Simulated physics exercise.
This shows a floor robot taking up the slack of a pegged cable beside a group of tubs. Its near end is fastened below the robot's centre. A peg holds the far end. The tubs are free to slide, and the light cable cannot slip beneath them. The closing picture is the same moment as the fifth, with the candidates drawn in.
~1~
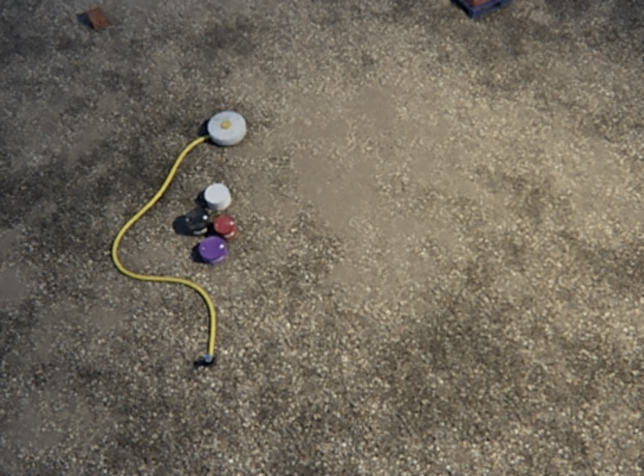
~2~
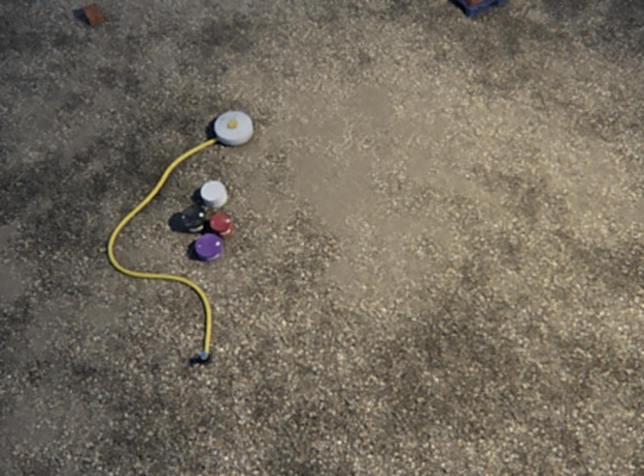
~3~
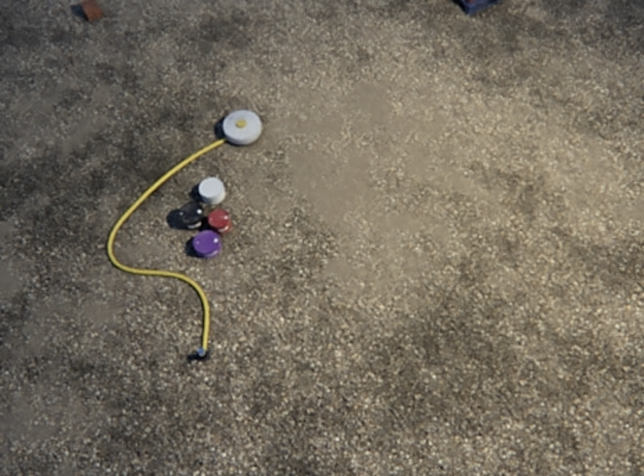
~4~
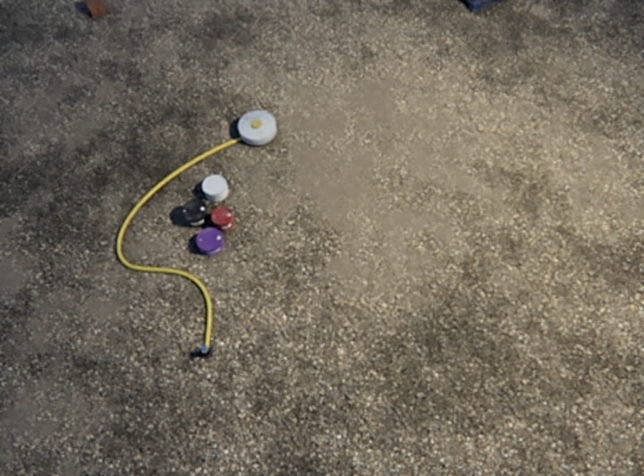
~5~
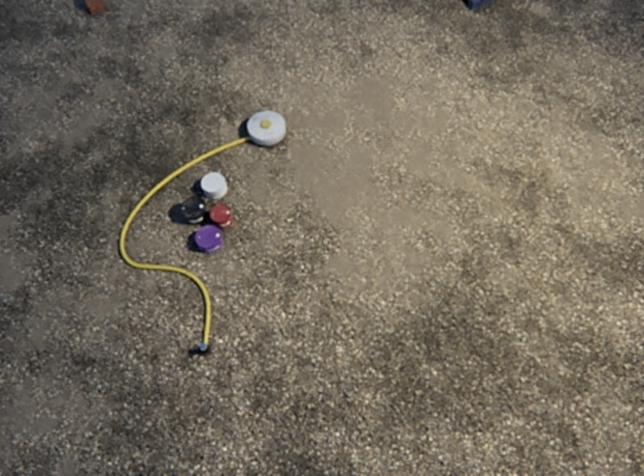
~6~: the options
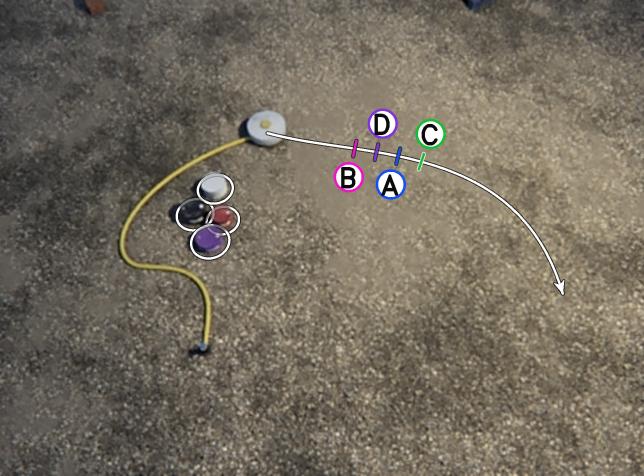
At the start, a round pale robot sits above a loose group of white, black, red and purple tubs, with a yellow cable curving down their left side to a small peg. The robot slides steadily a short way right, drawing the cable's upper stretch into a longer slant, while the tubs stay grouped together.
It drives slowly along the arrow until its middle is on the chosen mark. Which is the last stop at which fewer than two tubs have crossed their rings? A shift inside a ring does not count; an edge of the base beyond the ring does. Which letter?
No farther than D.
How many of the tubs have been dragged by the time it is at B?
The count is none.
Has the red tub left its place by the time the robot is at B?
No.
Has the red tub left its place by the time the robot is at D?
By then, no.
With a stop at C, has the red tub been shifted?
Yes.
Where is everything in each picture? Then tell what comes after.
Red tub (226, 228); black tub (198, 222); purple tub (214, 250), in the first picture.
Robot (234, 129); white tub (214, 194), in the second picture.
Robot (243, 128); red tub (220, 222), in the third picture.
Robot (258, 129); purple tub (211, 242), in the fourth picture.
Robot (267, 129); peg (204, 348); red tub (222, 217); black tub (194, 211), in the fifth picture.
On the marked copy, A at (398, 156); B at (355, 149); C at (421, 162); D at (376, 152); the route from (267, 133) via (438, 167) to (563, 294).
Following D. Soon after the start, robot (304, 137).
Later, robot (343, 143).
In the end, robot (377, 148); white tub (216, 187); none over the rings.
As for the rest, A has two over the rings; B is within the limit but short; C has three over the rings.
